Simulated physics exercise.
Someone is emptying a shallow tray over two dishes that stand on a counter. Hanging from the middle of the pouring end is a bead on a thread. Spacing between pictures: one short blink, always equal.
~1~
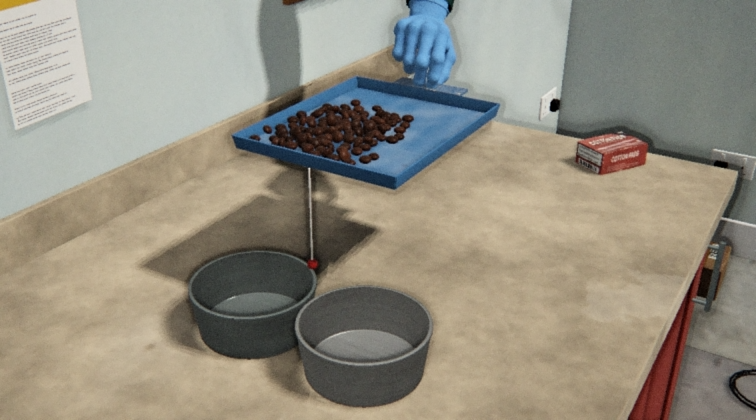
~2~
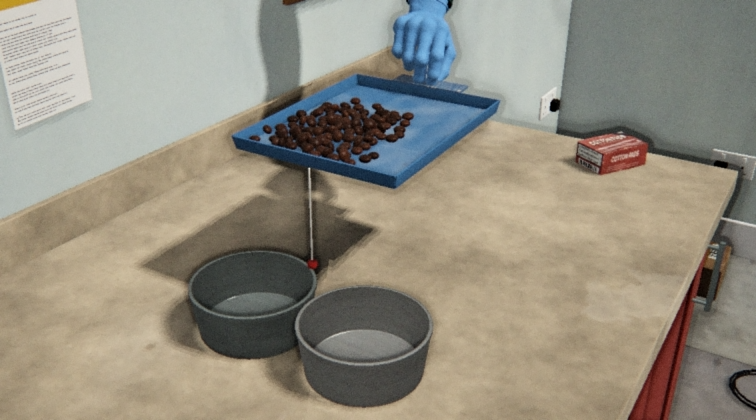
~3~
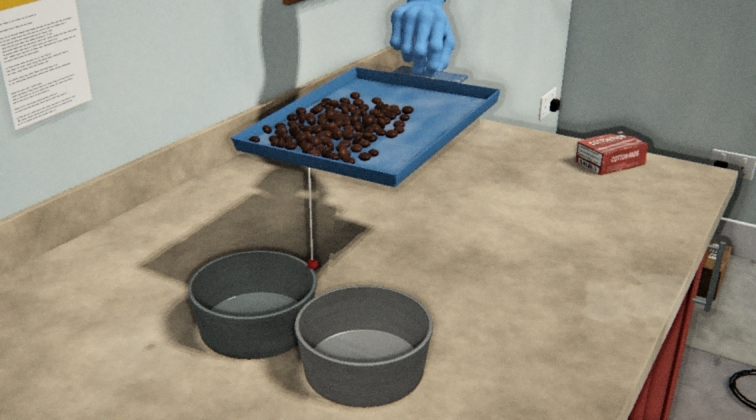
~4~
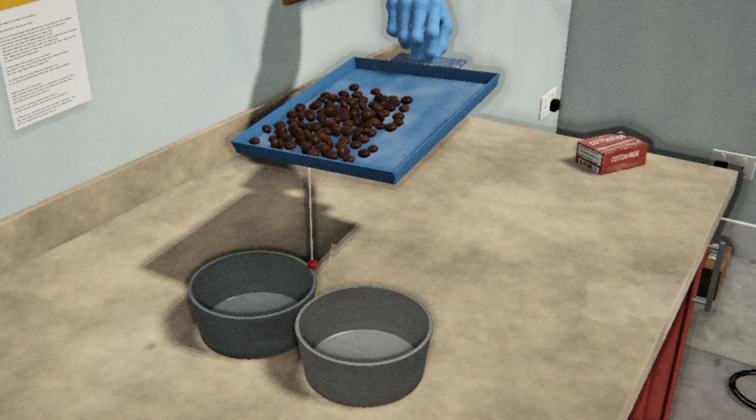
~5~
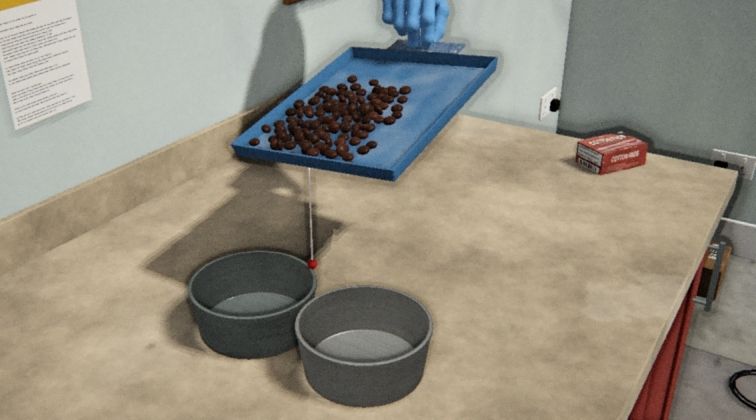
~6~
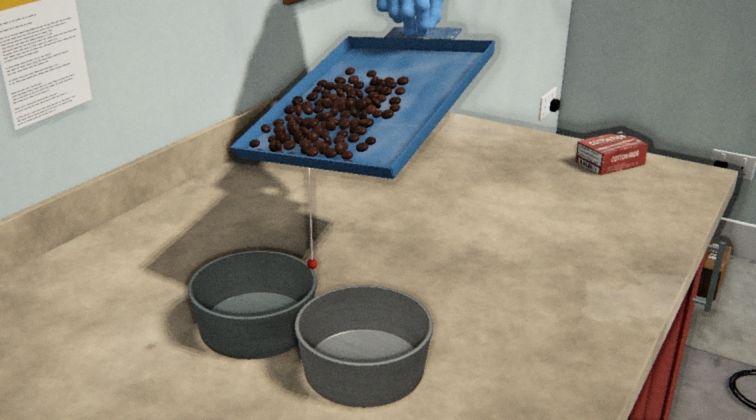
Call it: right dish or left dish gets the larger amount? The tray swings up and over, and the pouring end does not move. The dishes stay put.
Left dish.
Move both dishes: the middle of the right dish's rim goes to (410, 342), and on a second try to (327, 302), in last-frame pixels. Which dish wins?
Try 1: The dish at left. Try 2: The dish at left.
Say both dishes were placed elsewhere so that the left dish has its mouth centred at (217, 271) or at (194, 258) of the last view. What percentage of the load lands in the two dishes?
90 %, 90 %.
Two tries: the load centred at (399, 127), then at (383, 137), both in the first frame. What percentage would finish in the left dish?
First case around 80 %, second case around 90 %.
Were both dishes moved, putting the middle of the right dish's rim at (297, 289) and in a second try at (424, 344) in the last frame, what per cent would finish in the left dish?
Roughly 50% on the first try and 20% on the second.
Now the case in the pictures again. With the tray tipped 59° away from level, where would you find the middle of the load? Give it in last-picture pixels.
Roughly at (293, 114).
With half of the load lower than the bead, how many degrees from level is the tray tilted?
That happens at close to 95 degrees.
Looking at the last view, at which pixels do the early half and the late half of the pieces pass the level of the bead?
It goes through near (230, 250) first, then near (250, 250).
Soon after the last picture, tray tipped steeply; all on the tray.
A little later, tray tipped right over; about a quarter on the tray; about half in the left dish; a small part outside both; about a quarter in the air.
Later still, tray tipped past a quarter turn; most in the left dish; about a quarter outside both.
At rest, tray tipped past a quarter turn; none in the right dish; most in the left dish; about a quarter outside both.
